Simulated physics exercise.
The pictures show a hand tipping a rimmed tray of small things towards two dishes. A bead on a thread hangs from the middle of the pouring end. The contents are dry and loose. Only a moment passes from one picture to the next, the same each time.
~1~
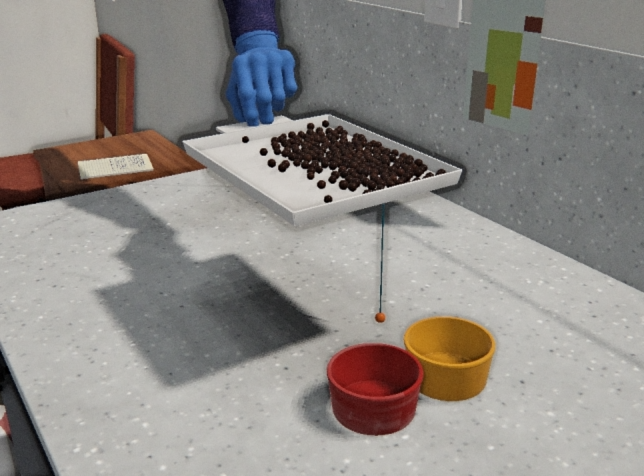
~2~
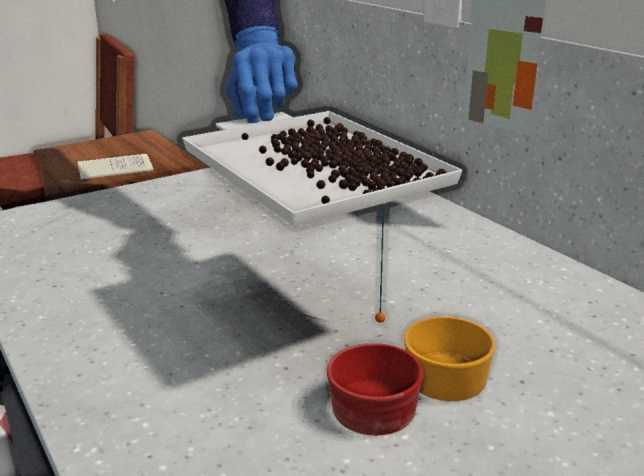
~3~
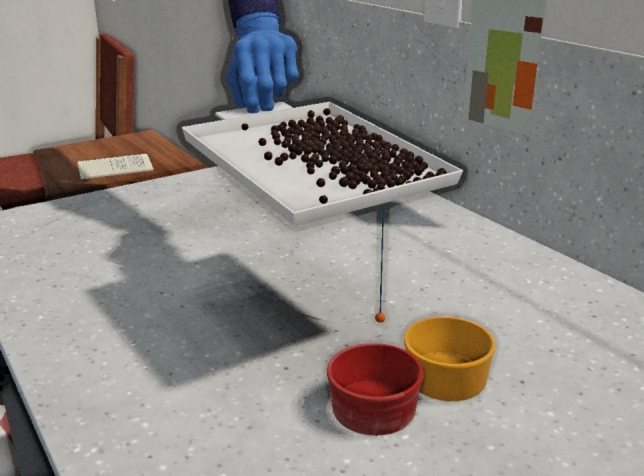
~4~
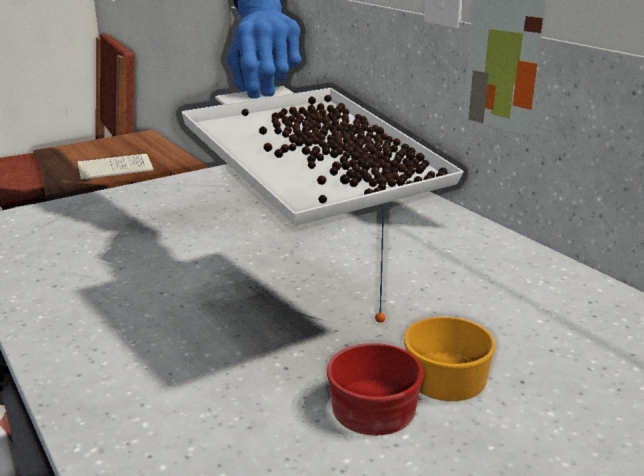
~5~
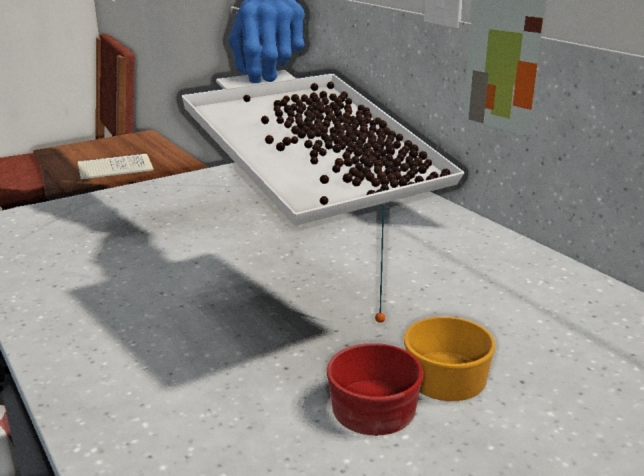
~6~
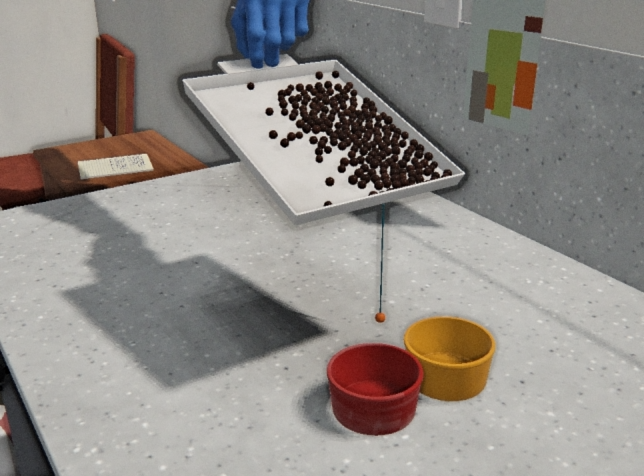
On a speckled grey counter, a blue-gloved hand holds a white rimmed tray of dark brown balls near a red dish and a yellow one. The hand rises, lifting the tray's back edge gradually higher while the front edge stays in place, and the balls shift slightly towards the lower end.
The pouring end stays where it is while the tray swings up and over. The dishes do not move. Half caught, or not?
In the dishes lies over half of it.
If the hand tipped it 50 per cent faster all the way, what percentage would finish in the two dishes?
Near 60 %.
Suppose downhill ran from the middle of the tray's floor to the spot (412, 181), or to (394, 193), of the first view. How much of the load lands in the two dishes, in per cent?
First some 20, then 60 per cent.
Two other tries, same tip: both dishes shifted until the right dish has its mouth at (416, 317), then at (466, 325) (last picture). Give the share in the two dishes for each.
Near 10 % and 70 %.
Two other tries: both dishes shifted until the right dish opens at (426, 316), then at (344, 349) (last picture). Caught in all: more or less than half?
The first try: The smaller part. The second: The smaller part.
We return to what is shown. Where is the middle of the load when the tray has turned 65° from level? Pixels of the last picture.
Close to (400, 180).
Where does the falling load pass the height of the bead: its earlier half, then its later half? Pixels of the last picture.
At about (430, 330), then at (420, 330).
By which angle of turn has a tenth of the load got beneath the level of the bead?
Roughly 75°.
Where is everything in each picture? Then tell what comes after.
The first frame shows corners of the pouring end near (295, 211) and (458, 170), level; middle of the load near (349, 158), chocolate balls; left dish near (402, 409); right dish near (478, 376); bead on its thread near (380, 318).
The second frame shows corners of the pouring end near (295, 211) and (458, 170), level; middle of the load near (349, 156).
The third frame shows corners of the pouring end near (295, 211) and (458, 170), tipped barely, level across its low end; middle of the load near (349, 151).
The fourth frame shows corners of the pouring end near (296, 211) and (459, 171), tipped a little, level across its low end; middle of the load near (350, 144).
The fifth frame shows corners of the pouring end near (297, 212) and (460, 172), tipped a little, level across its low end; middle of the load near (353, 139).
The sixth frame shows corners of the pouring end near (297, 212) and (461, 172), tipped clearly, level across its low end; middle of the load near (358, 135), all but a few on the move; left dish near (402, 409); right dish near (478, 376).
Shortly afterwards, tray tipped steeply; the bulk on the tray; only a few in the left dish; only a few in the right dish; only a few outside both; a little in the air.
Next, tray tipped past a quarter turn; only a few on the tray; near a quarter in the left dish; near a third in the right dish; a little outside both; a little in the air.
Some moments later, tray tipped past a quarter turn; near a third in the left dish; near half in the right dish; near a quarter outside both.
In the end, tray tipped past a quarter turn; near a third in the left dish; near half in the right dish; near a quarter outside both.
